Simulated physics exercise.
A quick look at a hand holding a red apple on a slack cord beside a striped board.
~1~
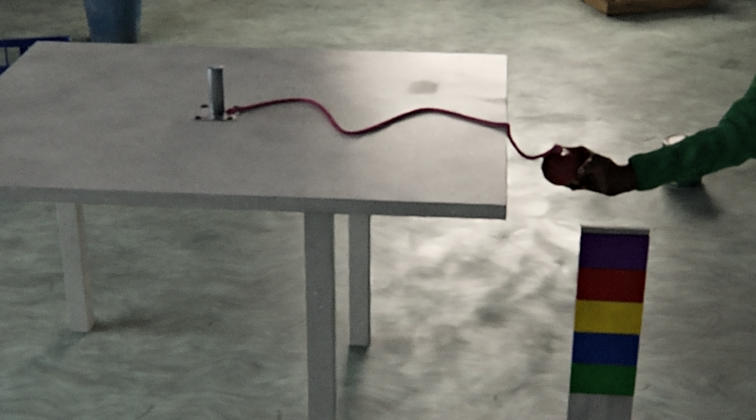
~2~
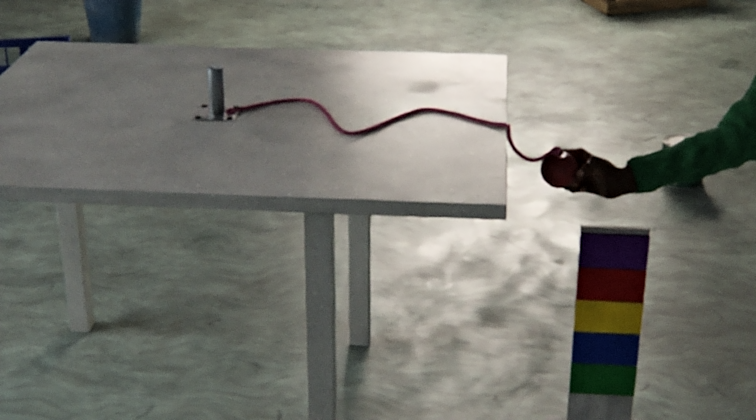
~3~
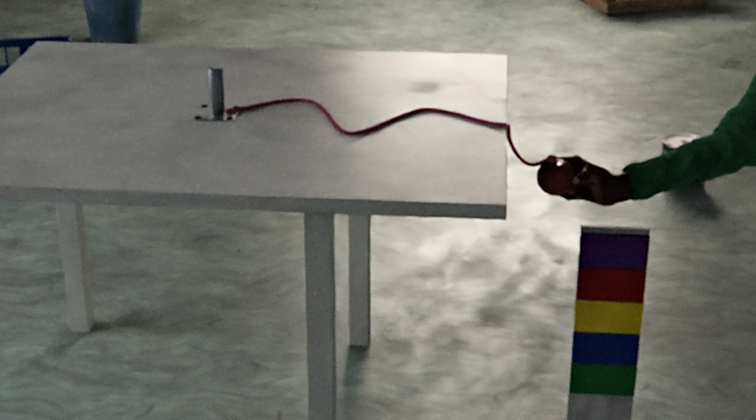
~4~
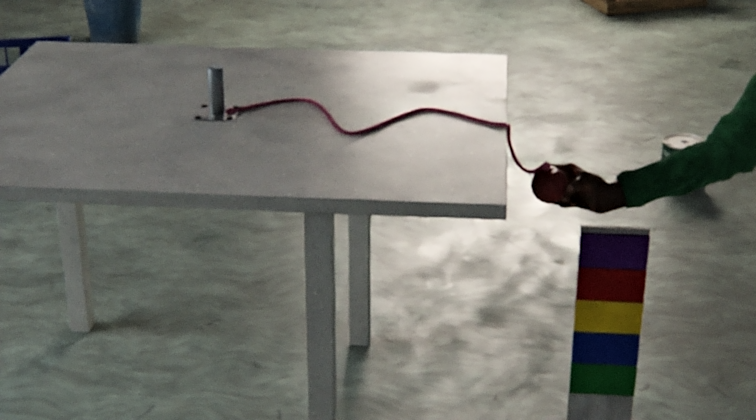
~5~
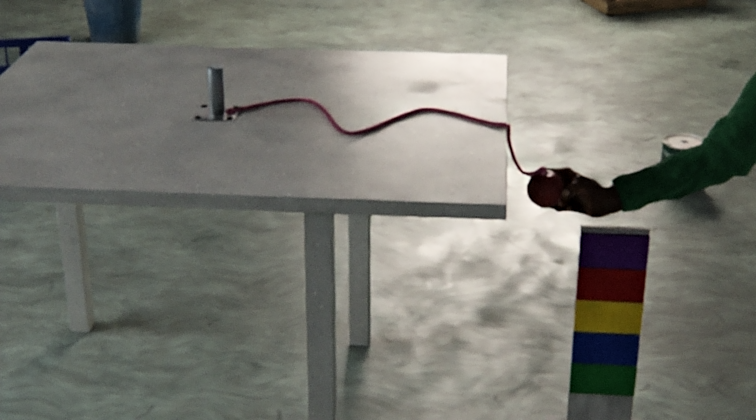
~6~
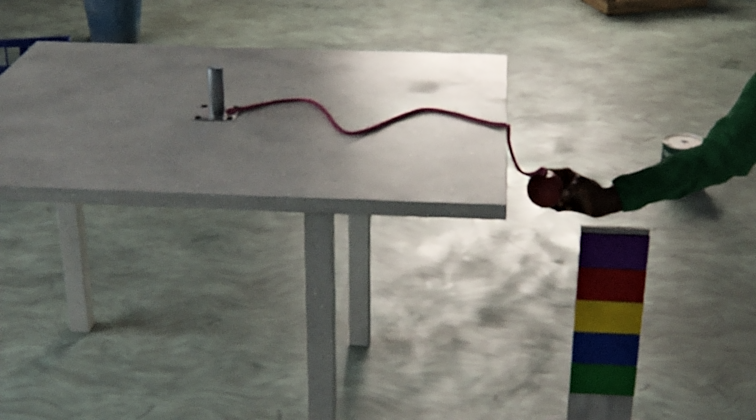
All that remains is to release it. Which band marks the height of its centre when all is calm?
The yellow one.
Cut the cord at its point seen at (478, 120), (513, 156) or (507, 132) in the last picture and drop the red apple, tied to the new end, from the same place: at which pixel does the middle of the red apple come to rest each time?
The places are (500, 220), (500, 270) and (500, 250).
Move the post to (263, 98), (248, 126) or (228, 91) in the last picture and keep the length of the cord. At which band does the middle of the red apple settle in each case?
It would be blue; blue; yellow.
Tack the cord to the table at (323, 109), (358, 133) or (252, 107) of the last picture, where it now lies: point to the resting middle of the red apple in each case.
In that order: (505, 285), (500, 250) and (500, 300).
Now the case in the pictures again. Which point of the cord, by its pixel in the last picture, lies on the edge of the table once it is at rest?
At (414, 112), roughly.
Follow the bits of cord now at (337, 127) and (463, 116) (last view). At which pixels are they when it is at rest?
Near (398, 119) and (505, 180).
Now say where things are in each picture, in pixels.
In the first picture, red apple (560, 167); purple (614, 253); red (611, 285); yellow (608, 318); blue (606, 350); green (603, 381).
In the second picture, red apple (559, 170); cord through (264, 104) (324, 110) (364, 131) (419, 110) (489, 123).
In the third picture, red apple (555, 177).
In the fourth picture, red apple (549, 185); cord through (264, 104) (324, 110) (364, 131) (419, 110) (489, 123).
In the fifth picture, red apple (545, 189).
In the sixth picture, red apple (545, 189); cord through (264, 104) (324, 110) (364, 131) (419, 110) (489, 123).
Early on, apple near (522, 298); level with yellow.
Midway, apple near (483, 301); level with yellow.
Finally, apple near (500, 304); level with yellow. The cord holds its middle at yellow.
